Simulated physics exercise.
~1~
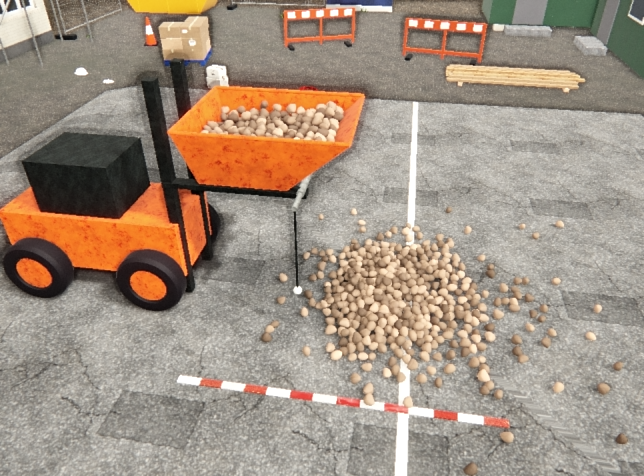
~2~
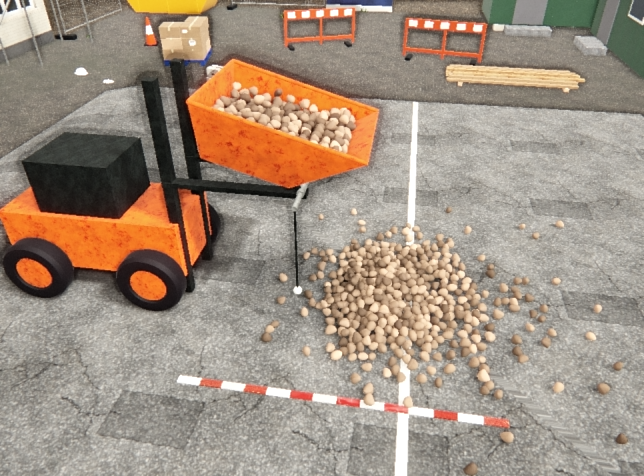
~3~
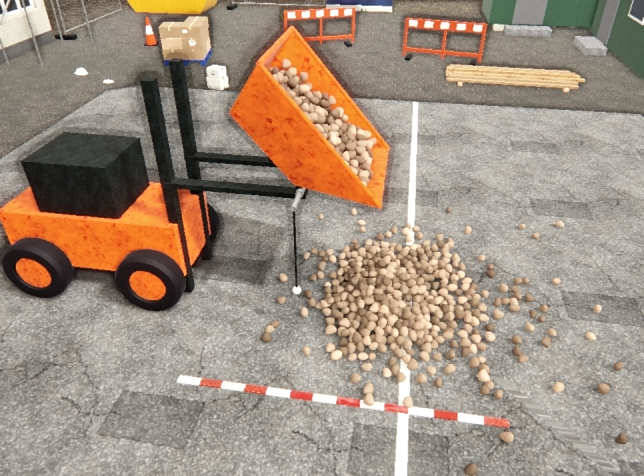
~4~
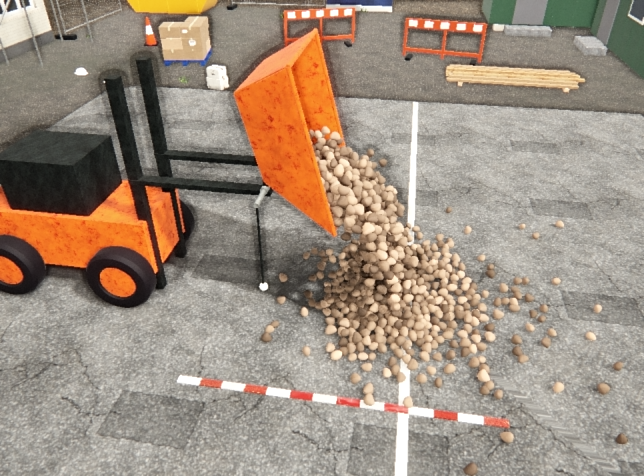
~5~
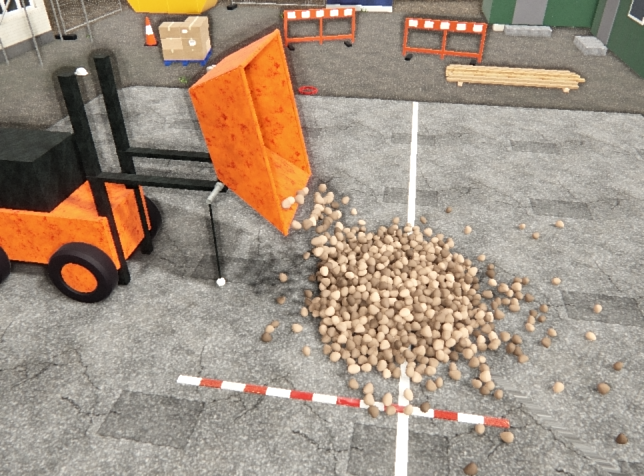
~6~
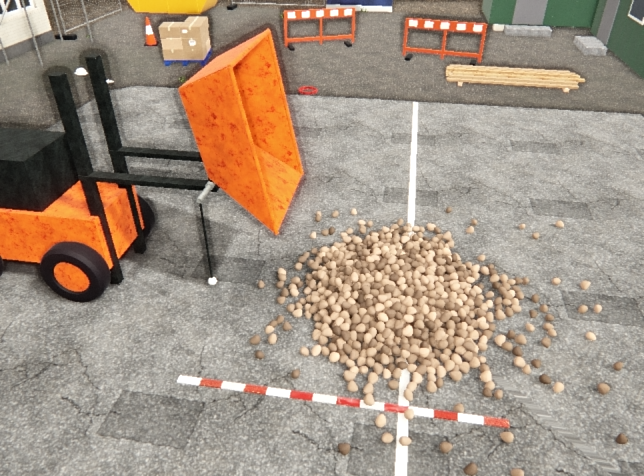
On a cracked grey paved yard, seen from above at an angle, an orange machine with black wheels and a black mast stands at the left, holding up an orange skip full of brown stones. Beside it a heap of similar stones lies across a white painted line, with a red and white striped staff in front and barriers and planks behind. The skip tips to the right, steeper and steeper. The machine backs away leftward as the stones pour onto the heap. The last ones tumble out, leaving the skip empty and steeply tilted beside a broader pile straddling the line.
